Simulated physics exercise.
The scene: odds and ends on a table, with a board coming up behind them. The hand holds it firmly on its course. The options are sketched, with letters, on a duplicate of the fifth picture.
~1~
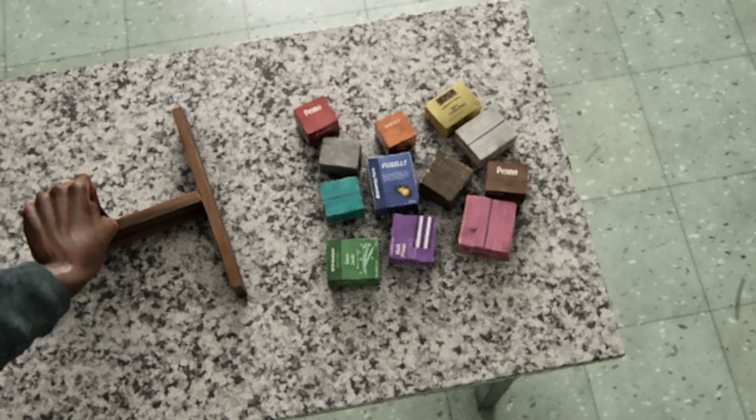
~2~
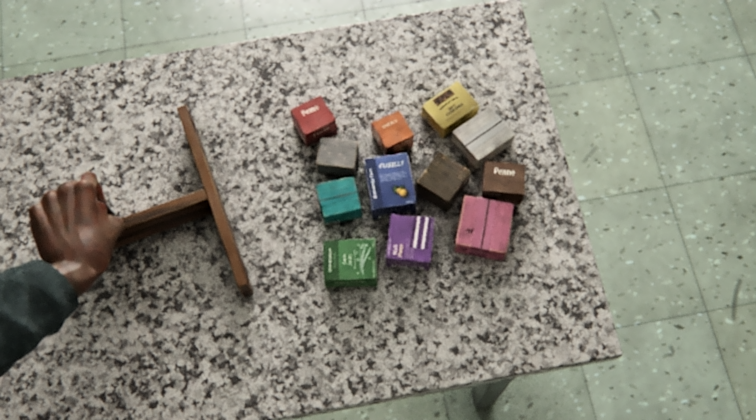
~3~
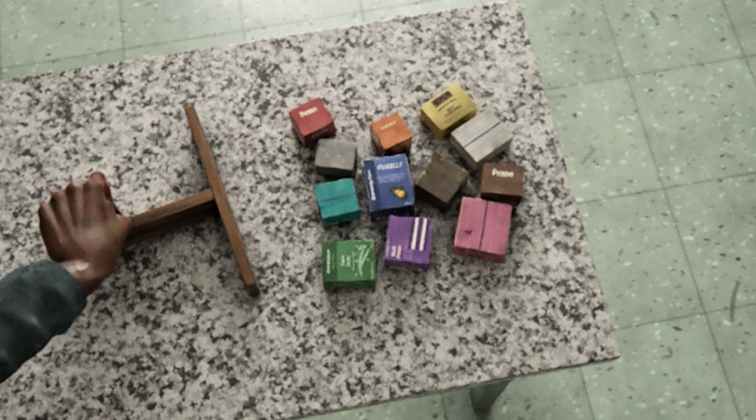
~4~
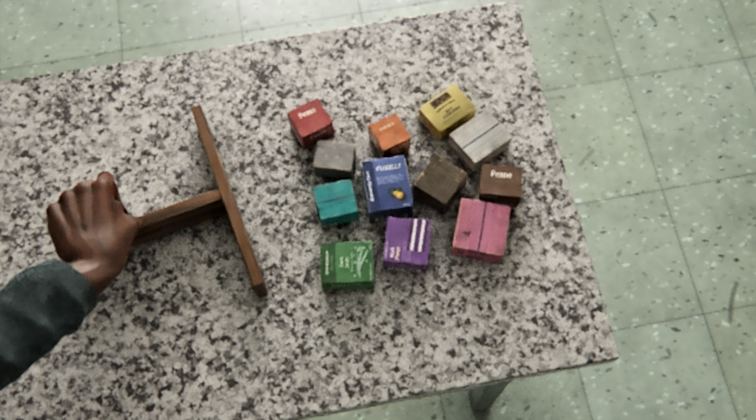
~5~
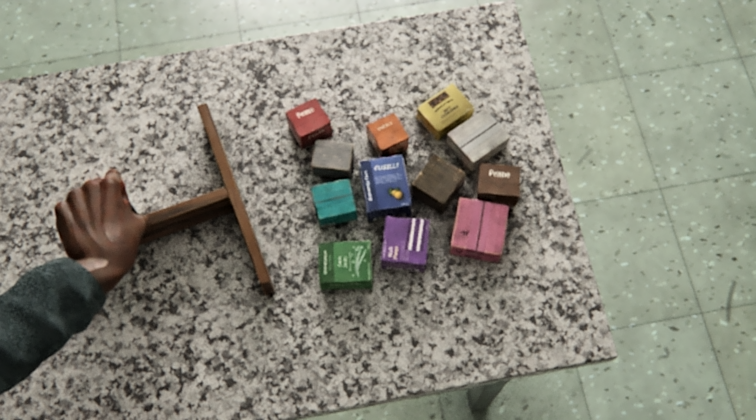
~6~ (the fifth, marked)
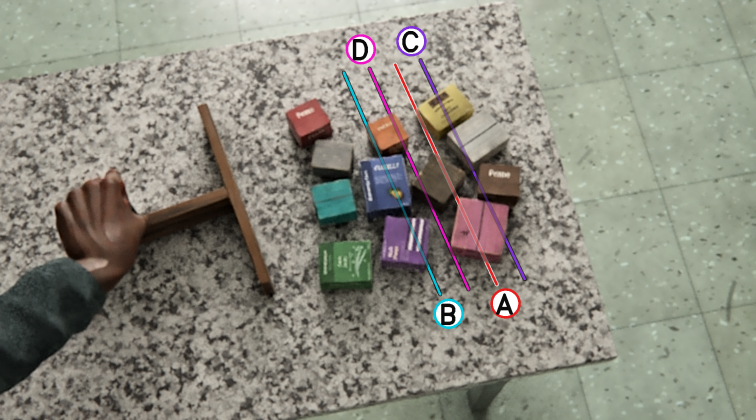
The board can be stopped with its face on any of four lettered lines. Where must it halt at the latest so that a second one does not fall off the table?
No second one falls up to D.
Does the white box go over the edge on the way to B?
No.
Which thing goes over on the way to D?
It is the brown packet.
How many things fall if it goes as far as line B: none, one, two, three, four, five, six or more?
In all, none.
On the marked copy, A at (443, 169); B at (390, 178); C at (470, 164); D at (417, 173).
With D. Early on, board (299, 178); green box (367, 262); purple box (413, 241).
Further on, board (366, 167); brown packet (531, 168); pink box (525, 212).
At the end, board (413, 159); brown packet over the edge; pink box (569, 197); one fallen.
As for the rest, A drops two; B is within the limit but short; C drops four.
